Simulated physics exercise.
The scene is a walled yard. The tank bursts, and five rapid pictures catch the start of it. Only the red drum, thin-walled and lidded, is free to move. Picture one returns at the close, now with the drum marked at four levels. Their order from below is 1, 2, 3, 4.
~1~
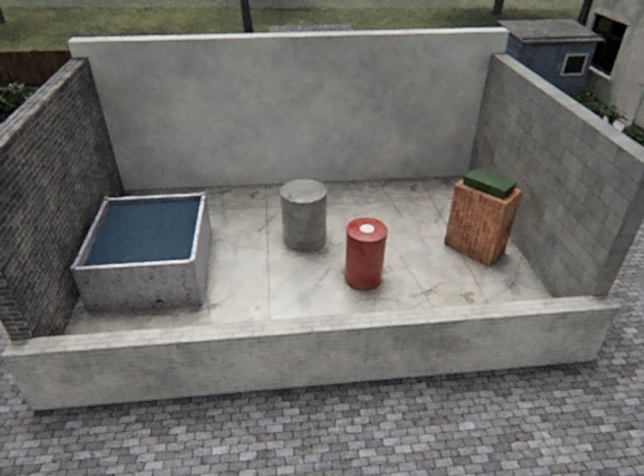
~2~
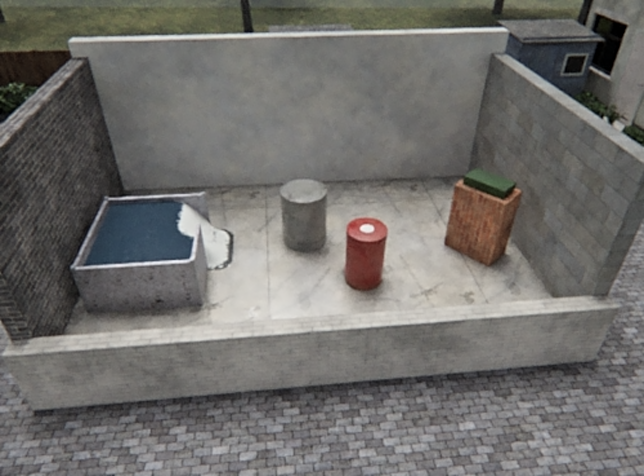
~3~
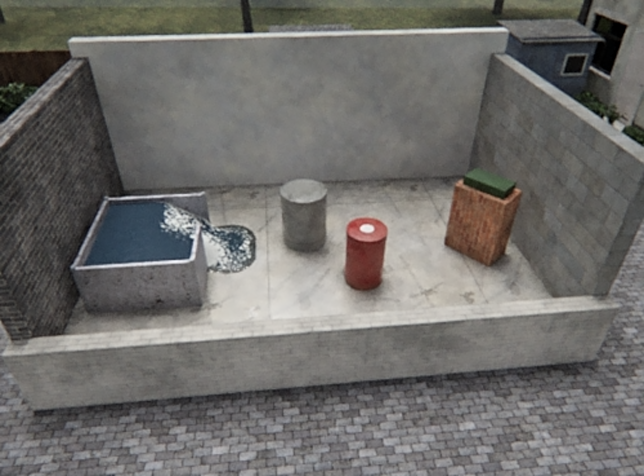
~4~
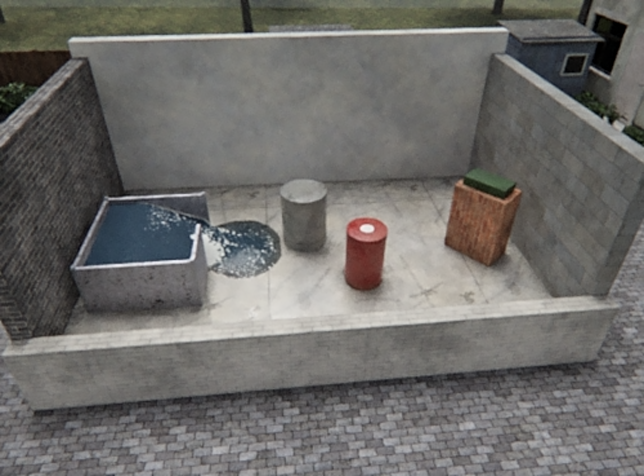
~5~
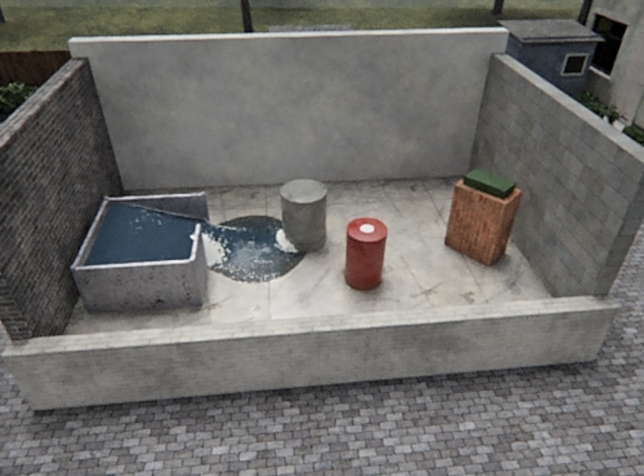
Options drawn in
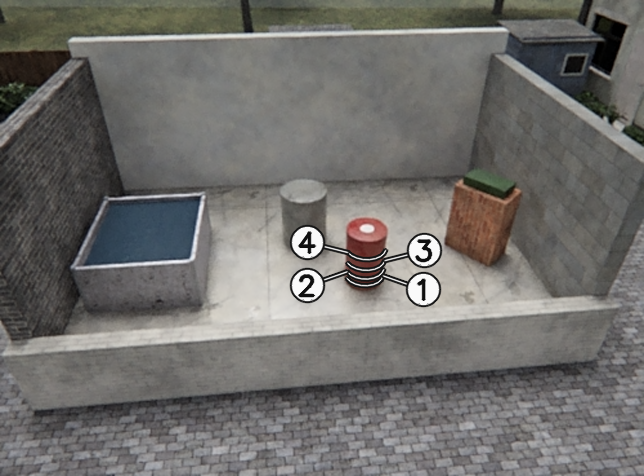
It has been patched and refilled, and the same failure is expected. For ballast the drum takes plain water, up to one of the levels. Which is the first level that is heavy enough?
Take 2.
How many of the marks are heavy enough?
Three.
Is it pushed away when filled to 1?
Yes, it does.
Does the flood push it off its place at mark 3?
No, that is safe.
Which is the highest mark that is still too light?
That would be 1.
In white, 1 at (367, 285); 2 at (367, 279); 3 at (368, 270); 4 at (369, 259); from the bottom up 1, 2, 3, 4.
If 1 is chosen, it is pushed about its own width away.
If 2 is chosen, it does not move.
If 3 is chosen, it does not move.
If 4 is chosen, it does not move.
